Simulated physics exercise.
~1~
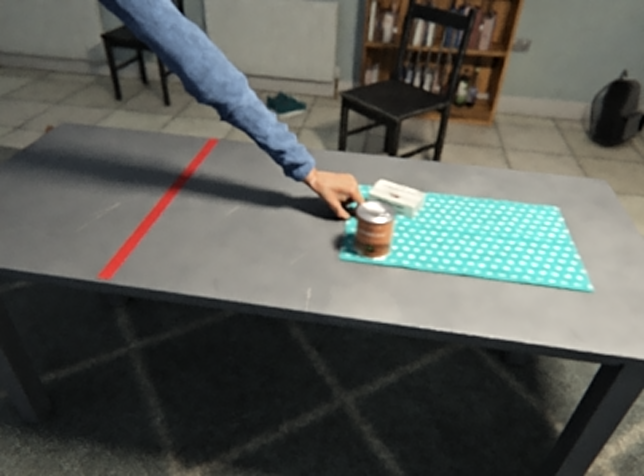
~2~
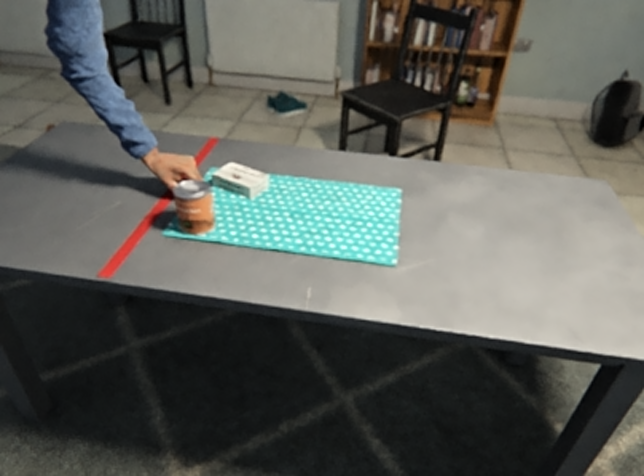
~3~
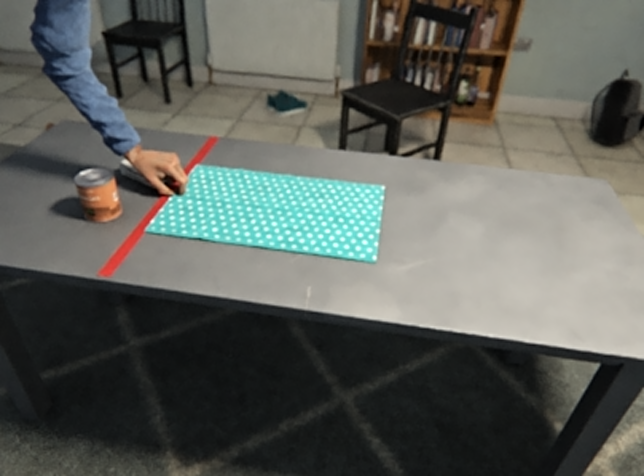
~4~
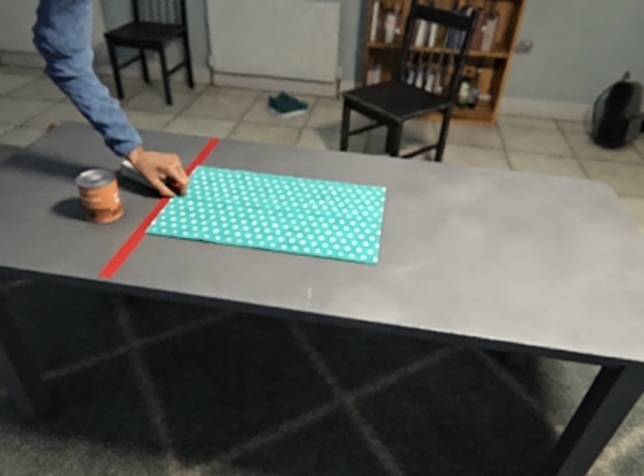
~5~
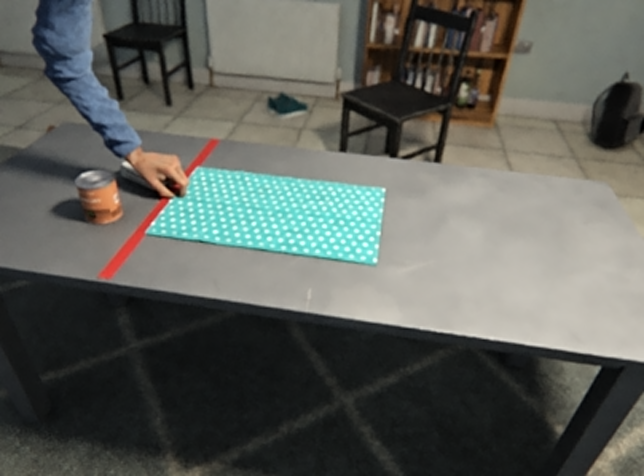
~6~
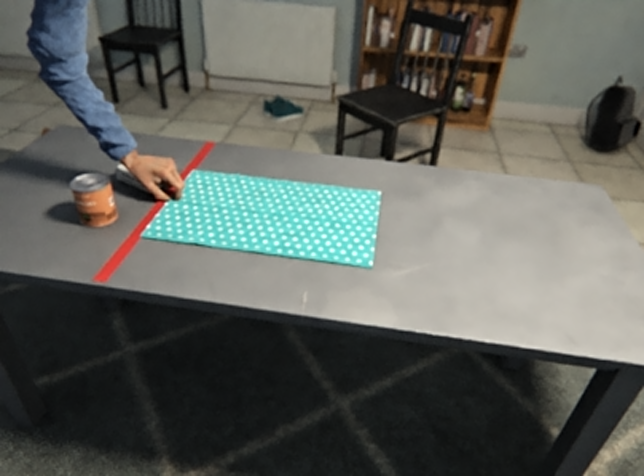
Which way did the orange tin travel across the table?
The orange tin travelled to the left, first riding on the cloth and then sliding off past its front edge.
